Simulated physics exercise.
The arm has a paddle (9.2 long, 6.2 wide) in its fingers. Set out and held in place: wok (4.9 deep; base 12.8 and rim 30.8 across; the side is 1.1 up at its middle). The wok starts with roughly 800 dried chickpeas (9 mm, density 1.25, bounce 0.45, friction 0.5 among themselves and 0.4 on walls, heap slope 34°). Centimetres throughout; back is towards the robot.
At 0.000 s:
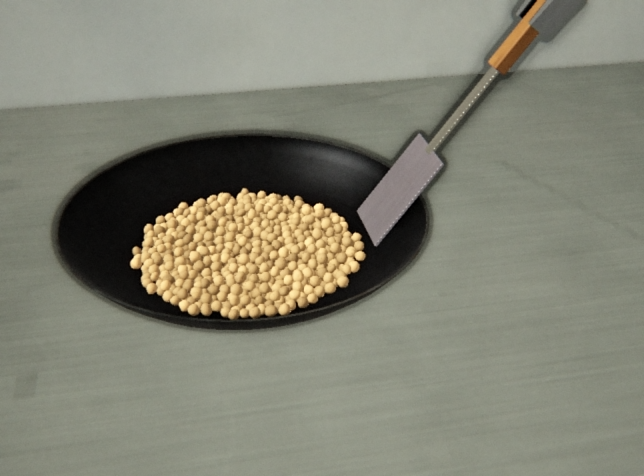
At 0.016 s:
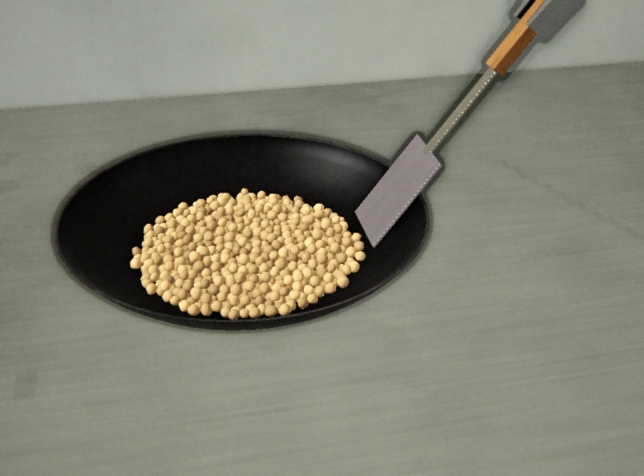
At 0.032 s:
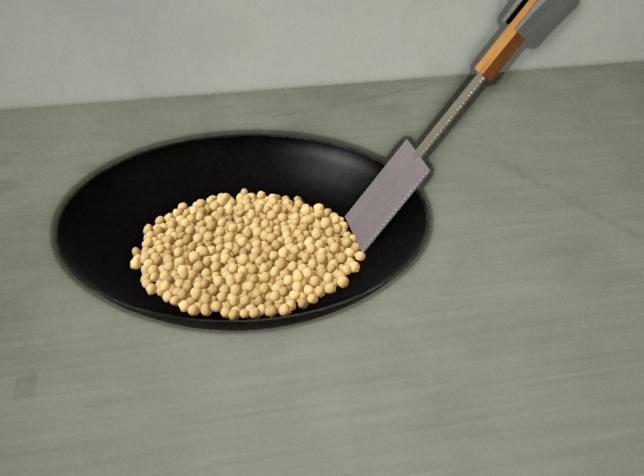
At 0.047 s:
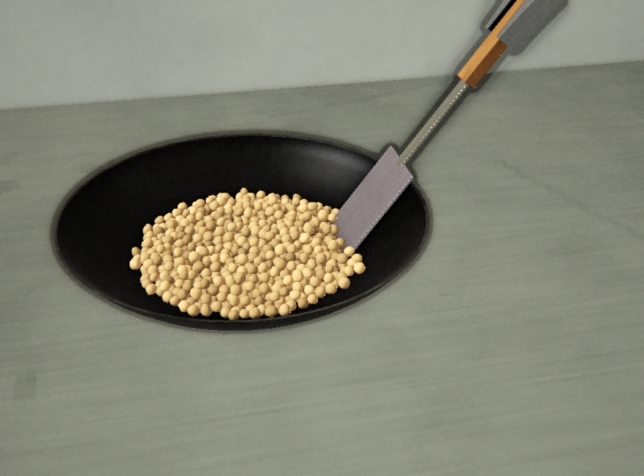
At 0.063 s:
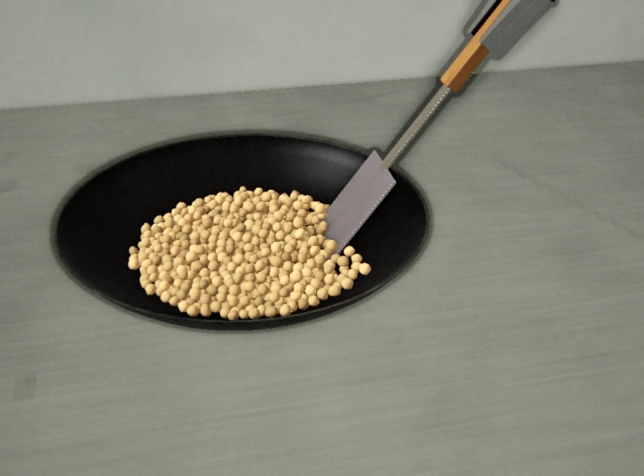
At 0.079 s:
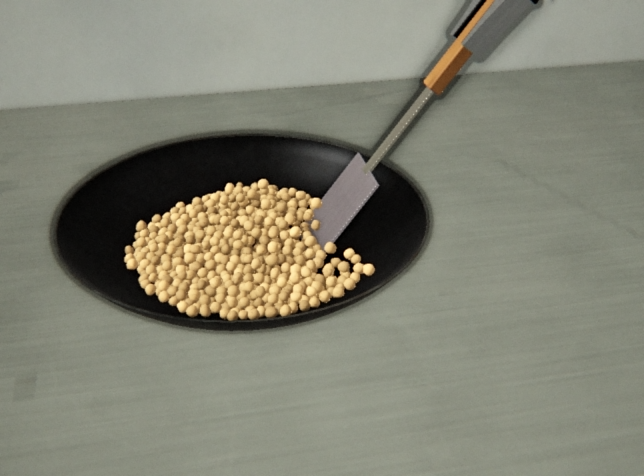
A grey paddle with an orange-brown section on its shaft, held by a partly visible grey gripper at the upper right, starts near the right rim of a black wok. The wok sits on a grey-green surface before a pale wall, holding a broad heap of beige chickpeas, viewed from above at an angle. The paddle slides left and slightly down into the heap, nudging chickpeas leftward while several separate on its right; the camera stays still.
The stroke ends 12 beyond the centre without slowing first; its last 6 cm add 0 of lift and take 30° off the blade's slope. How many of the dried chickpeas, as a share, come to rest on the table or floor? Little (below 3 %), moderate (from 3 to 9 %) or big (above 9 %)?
Share on the table or floor: Big (above 9 %).
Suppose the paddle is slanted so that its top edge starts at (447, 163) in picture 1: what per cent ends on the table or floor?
About 15 per cent.
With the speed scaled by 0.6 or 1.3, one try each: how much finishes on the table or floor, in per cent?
About 5 and 20 per cent.
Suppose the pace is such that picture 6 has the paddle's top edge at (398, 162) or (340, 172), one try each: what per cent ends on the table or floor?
Some 5 and 20 per cent.
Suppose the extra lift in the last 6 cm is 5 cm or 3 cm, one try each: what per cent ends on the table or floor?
About 15 and 15 per cent.
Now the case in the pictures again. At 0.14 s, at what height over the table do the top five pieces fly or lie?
Roughly 6 cm.
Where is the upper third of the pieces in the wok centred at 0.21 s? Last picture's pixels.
At about (151, 237).
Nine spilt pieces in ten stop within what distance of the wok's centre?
Roughly 35 cm.
After 0.14 s, sloping 53°, highest piece 7 above the table; 796 in the wok.
After 0.21 s, sloping 47°, highest piece 6 above the table; 796 in the wok.
After 0.44 s, sloping 23°, highest piece 6 above the table; 673 in the wok, 118 on the table or floor, 5 on the blade or in flight.
After 1.49 s, sloping 23°, highest piece 5 above the table; 673 in the wok, 123 on the table or floor.
In the end, 673 in the wok, 123 on the table or floor. That is 15 % on the table or floor.
